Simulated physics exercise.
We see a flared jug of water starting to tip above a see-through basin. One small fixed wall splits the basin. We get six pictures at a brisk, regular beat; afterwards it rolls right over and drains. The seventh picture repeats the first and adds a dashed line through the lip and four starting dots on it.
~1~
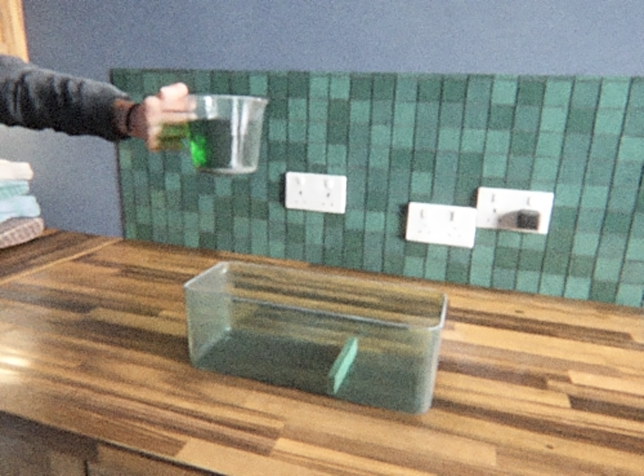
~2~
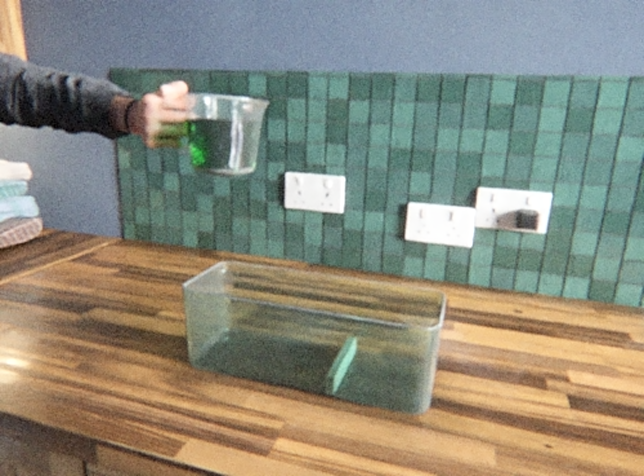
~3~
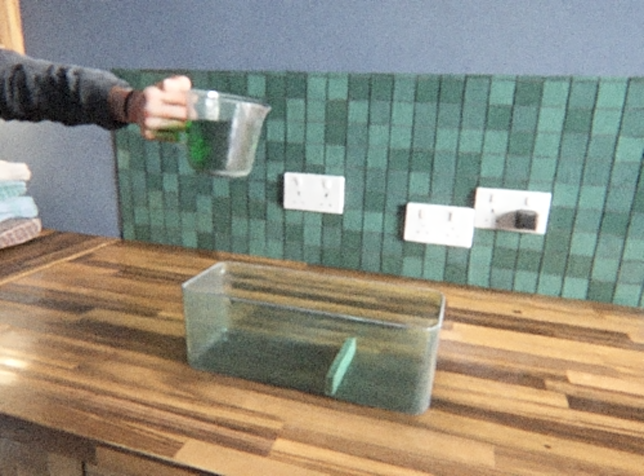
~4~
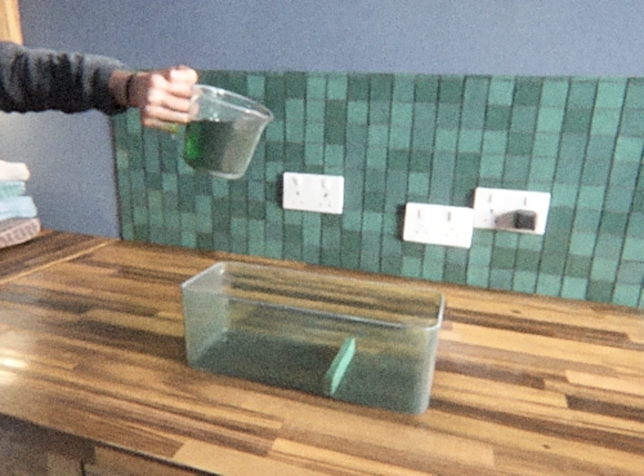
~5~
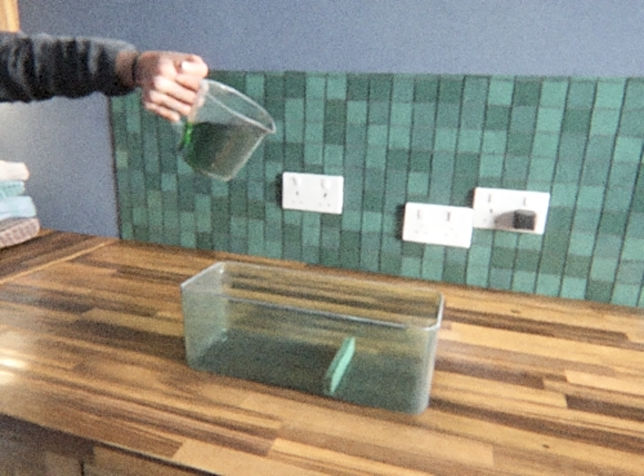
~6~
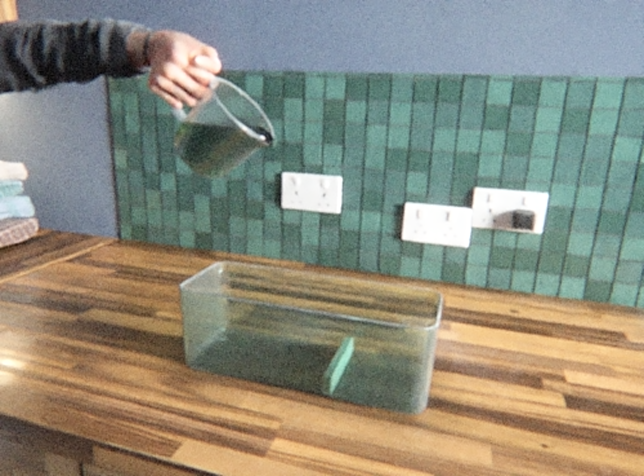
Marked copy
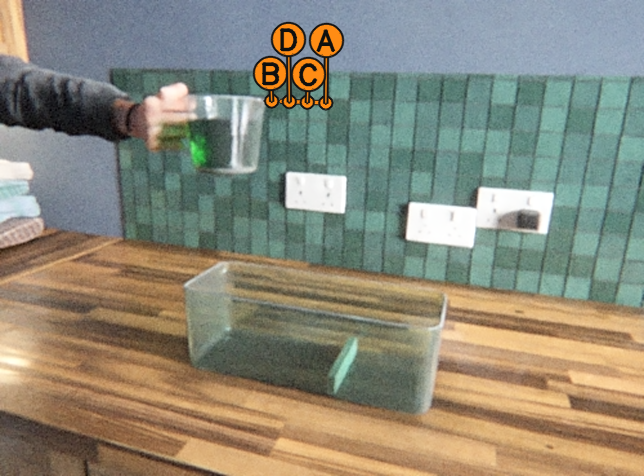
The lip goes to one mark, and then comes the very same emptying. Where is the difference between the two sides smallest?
Best: C.
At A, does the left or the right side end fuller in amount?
More ends on the right.
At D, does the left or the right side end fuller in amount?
The left side.
On the marked copy, A at (325, 102); B at (271, 101); C at (307, 102); D at (289, 101).
Choosing A, about 29 % ends left of the wall and 68 % right of it; 3 % is lost outside.
Choosing B, about 82 % ends left of the wall and 12 % right of it; 6 % is lost outside.
Choosing C, about 46 % ends left of the wall and 52 % right of it.
Choosing D, about 78 % ends left of the wall and 16 % right of it; 6 % is lost outside.
